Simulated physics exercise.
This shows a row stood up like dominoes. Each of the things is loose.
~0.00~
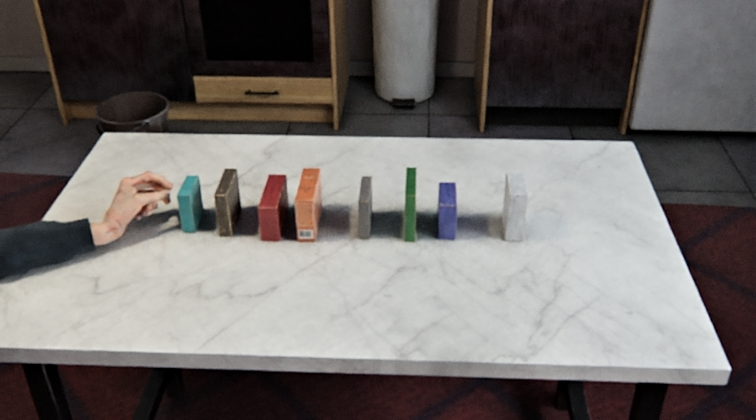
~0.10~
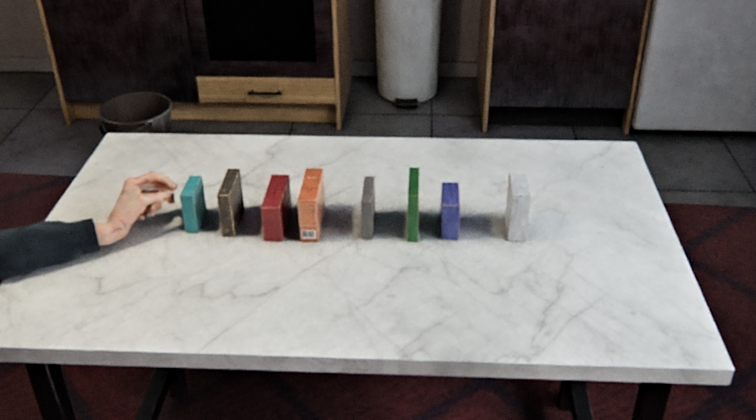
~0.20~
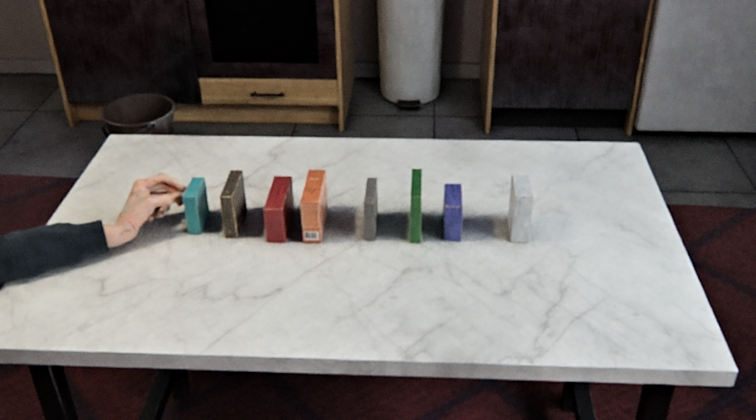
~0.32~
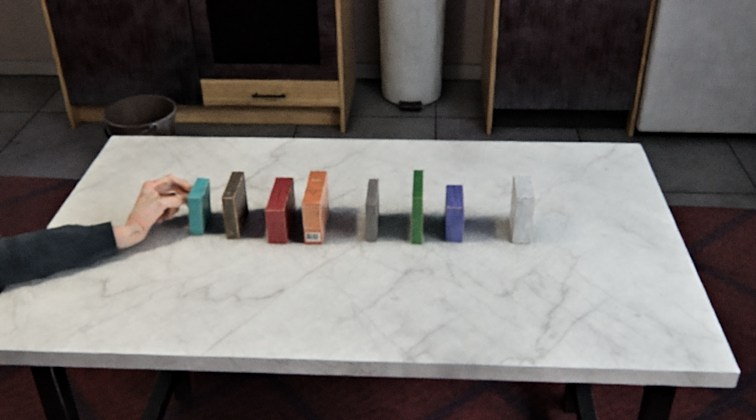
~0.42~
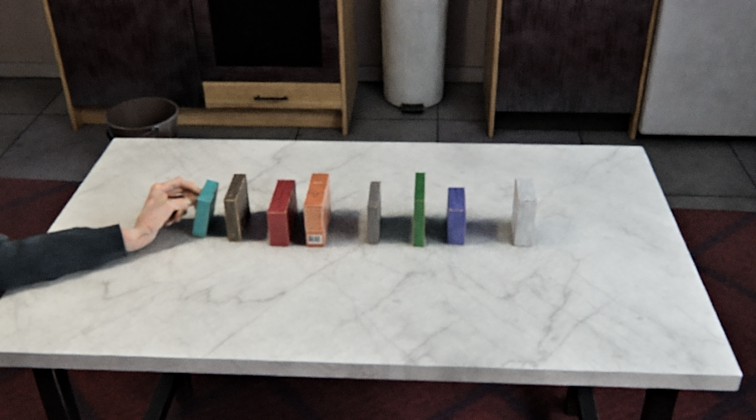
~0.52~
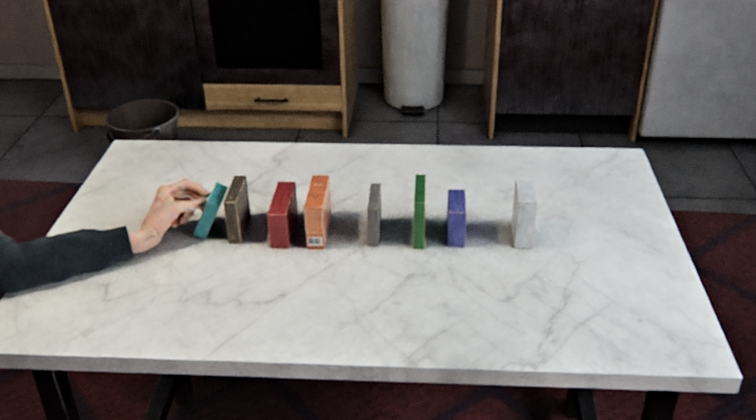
The turquoise board at the left of the row tilts right as a hand pushes it.
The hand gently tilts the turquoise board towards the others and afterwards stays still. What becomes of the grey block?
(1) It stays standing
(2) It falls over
(1) It stays standing.
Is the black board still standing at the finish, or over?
At the finish the black board has fallen.
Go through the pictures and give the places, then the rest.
Grey block (365, 207); orange packet (309, 204), in the first frame.
Red board (277, 208); blue board (450, 211), in the second frame.
Black board (234, 204); orange packet (314, 206), in the third frame.
Turquoise board 5° over; green block (418, 207); red board (281, 210), in the fourth frame.
Turquoise board 15° over; blue board (456, 216); black board (238, 208), in the fifth frame.
Turquoise board 27° over; grey block (374, 214); orange packet (318, 211), in the sixth frame.
After 0.72 s, turquoise board 55° over; black board tipped 25° from how it was.
After 0.82 s, turquoise board 66° over; black board tipped 49° from how it was; red board tipped 14° from how it was.
After 0.92 s, turquoise board 69° over; black board tipped 59° from how it was; red board tipped 27° from how it was.
At rest (2.0 s), tipped over on the table, black board; left askew, red board; the other 4 in place. Seen from the same camera at the end, grey block near (374, 214).
